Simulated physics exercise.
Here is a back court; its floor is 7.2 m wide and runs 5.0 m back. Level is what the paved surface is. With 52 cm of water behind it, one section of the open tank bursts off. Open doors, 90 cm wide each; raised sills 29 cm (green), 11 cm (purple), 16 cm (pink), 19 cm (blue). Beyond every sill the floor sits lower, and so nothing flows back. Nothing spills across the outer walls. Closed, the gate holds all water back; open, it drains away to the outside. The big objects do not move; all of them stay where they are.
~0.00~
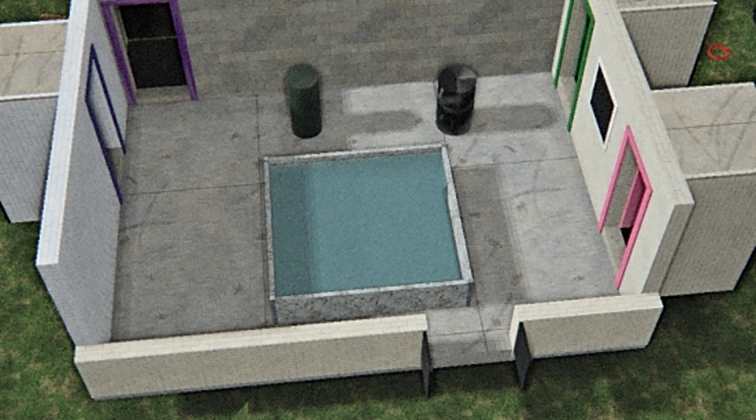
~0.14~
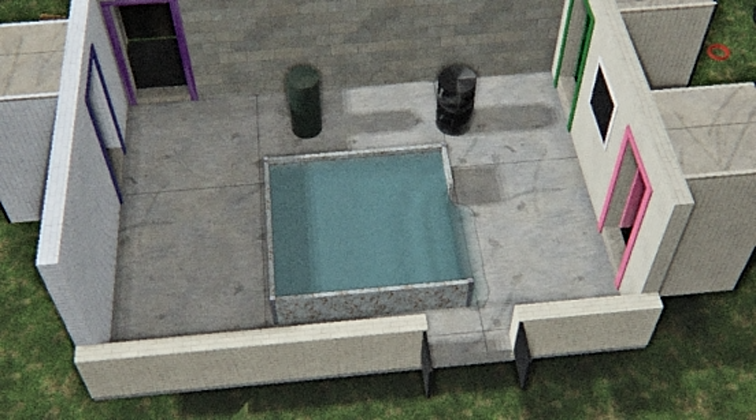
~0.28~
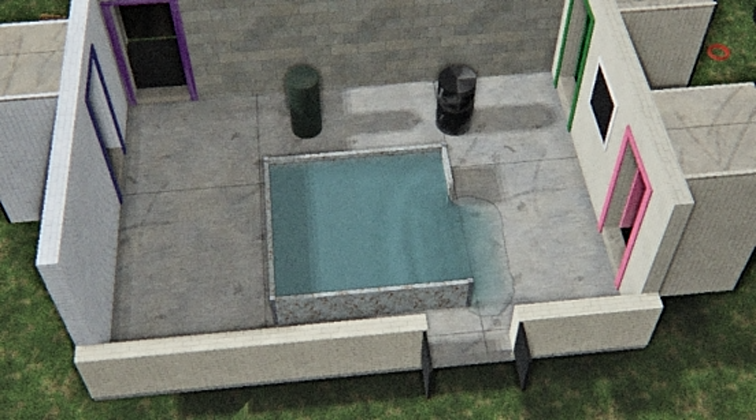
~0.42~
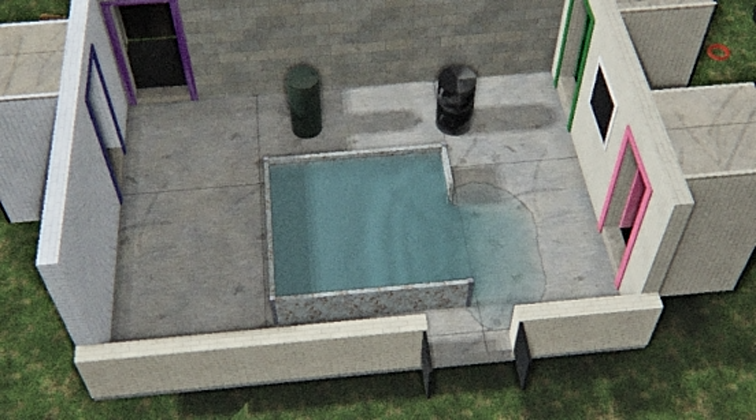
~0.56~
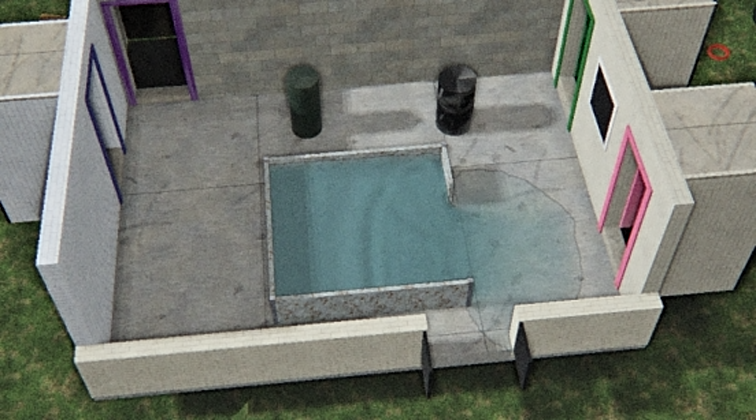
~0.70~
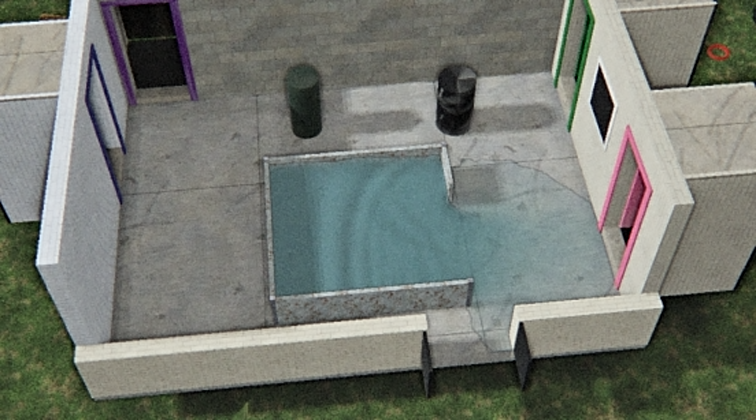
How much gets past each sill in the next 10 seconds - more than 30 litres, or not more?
At the green door the inflow will be within bounds, at the purple door the inflow will be within bounds, at the pink door the inflow will be out of bounds, at the blue door the inflow will be within bounds.
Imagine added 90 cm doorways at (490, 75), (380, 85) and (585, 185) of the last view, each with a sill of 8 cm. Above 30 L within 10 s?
Taking them in order, the first gets enough, the second too little and the third enough.
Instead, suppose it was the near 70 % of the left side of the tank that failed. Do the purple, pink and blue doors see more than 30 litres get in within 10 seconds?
Then it goes purple too high, pink fine, blue fine.
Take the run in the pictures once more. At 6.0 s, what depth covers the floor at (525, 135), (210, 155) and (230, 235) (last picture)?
I'd read it as roughly 10, 1 and 0 cm, in that order.
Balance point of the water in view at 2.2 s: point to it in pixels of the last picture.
The water is centred near (432, 245).
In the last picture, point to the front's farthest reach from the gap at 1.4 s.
Near (563, 142).
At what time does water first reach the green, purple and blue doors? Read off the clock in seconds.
Arrival: Green 1.8 s, purple 6.0 s, blue 7.0 s.
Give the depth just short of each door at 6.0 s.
Green 21 cm, purple 3 cm, pink 16 cm, blue 0 cm.
After 1.4 s water covers 20 % of the floor and is deepest (34 cm) near (618, 323); green door not reached, purple door not reached, pink door 33 cm at the sill, 39 L in, blue door not reached.
After 2.2 s water covers 25 % of the floor and is deepest (40 cm) near (577, 273); green door 7 cm at the sill, 0 L in, purple door not reached, pink door 37 cm at the sill, 121 L in, blue door not reached.
After 3.5 s water covers 35 % of the floor and is deepest (30 cm) near (614, 312); green door 8 cm at the sill, 0 L in, purple door not reached, pink door 30 cm at the sill, 266 L in, blue door not reached.
After 6.0 s water covers 65 % of the floor and is deepest (22 cm) near (534, 119); green door 21 cm at the sill, 0 L in, purple door 3 cm at the sill, 0 L in, pink door 16 cm at the sill, 325 L in, blue door not reached.
After 10.0 s water covers 90 % of the floor and is deepest (14 cm) near (344, 95); green door 13 cm at the sill, 0 L in, purple door 12 cm at the sill, 2 L in, pink door 10 cm at the sill, 326 L in, blue door 10 cm at the sill, 0 L in.
